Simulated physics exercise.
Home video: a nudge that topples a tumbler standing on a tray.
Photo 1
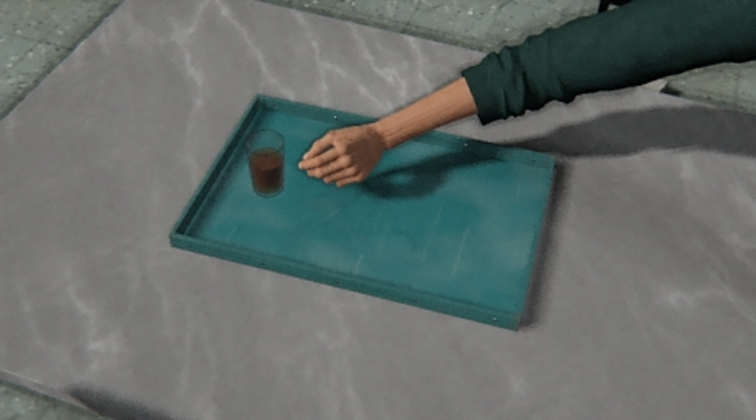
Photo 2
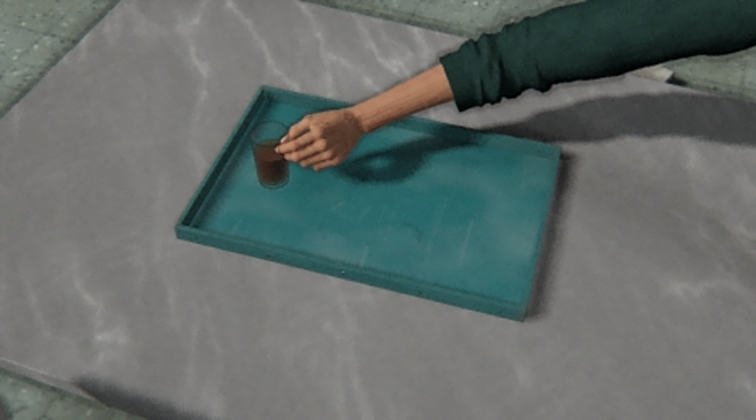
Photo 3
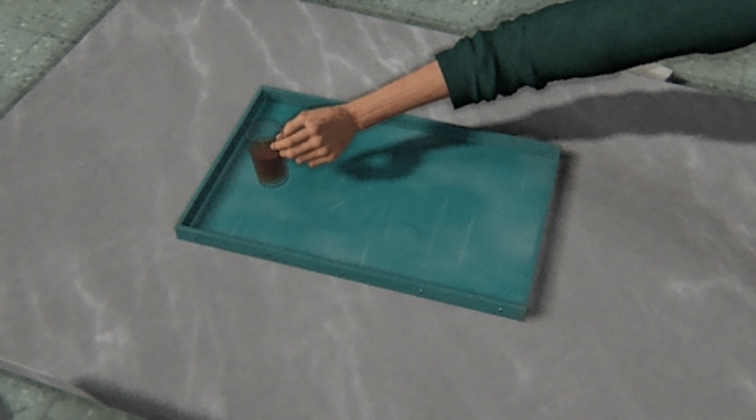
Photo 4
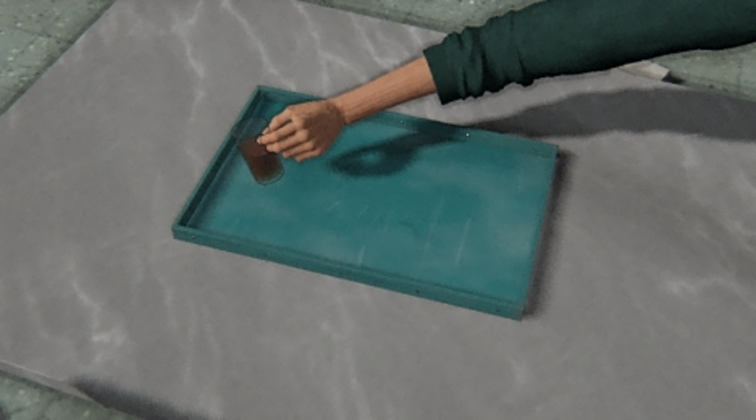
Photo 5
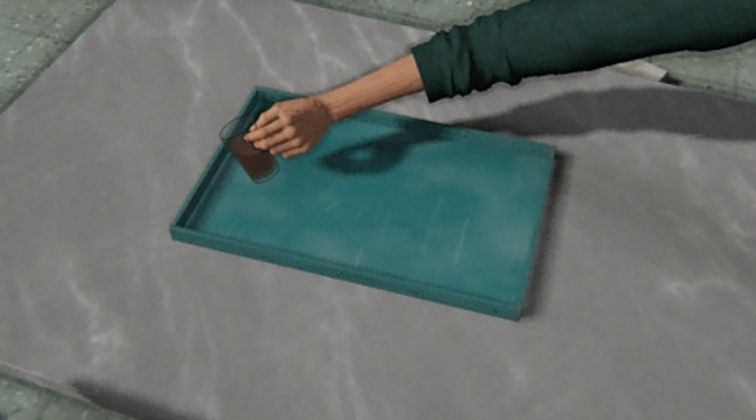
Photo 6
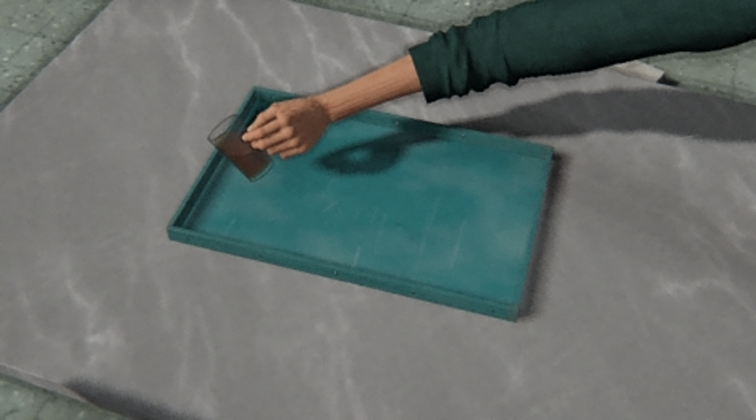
A hand reaches left across a teal tray and pushes a glass of brown drink, tilting it leftward.
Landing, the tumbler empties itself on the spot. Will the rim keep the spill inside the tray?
No: Sure enough, the spill will come off the tray.
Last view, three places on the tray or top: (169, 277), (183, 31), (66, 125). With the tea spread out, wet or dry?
One: Not reached. Two: Untouched. Three: Wet.
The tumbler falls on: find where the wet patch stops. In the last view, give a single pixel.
I'd put the tip of it near (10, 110) in the last view.
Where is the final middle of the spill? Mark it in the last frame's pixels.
Near (75, 129).
Soon after, the tumbler lies across the rim; the puddle covers about as much as a plate; it is on the top, beyond the rim.
Later, the puddle covers about as much as a tray; it is on the top, beyond the rim.
In the end, the puddle covers about as much as a tray; it is on the top, beyond the rim.
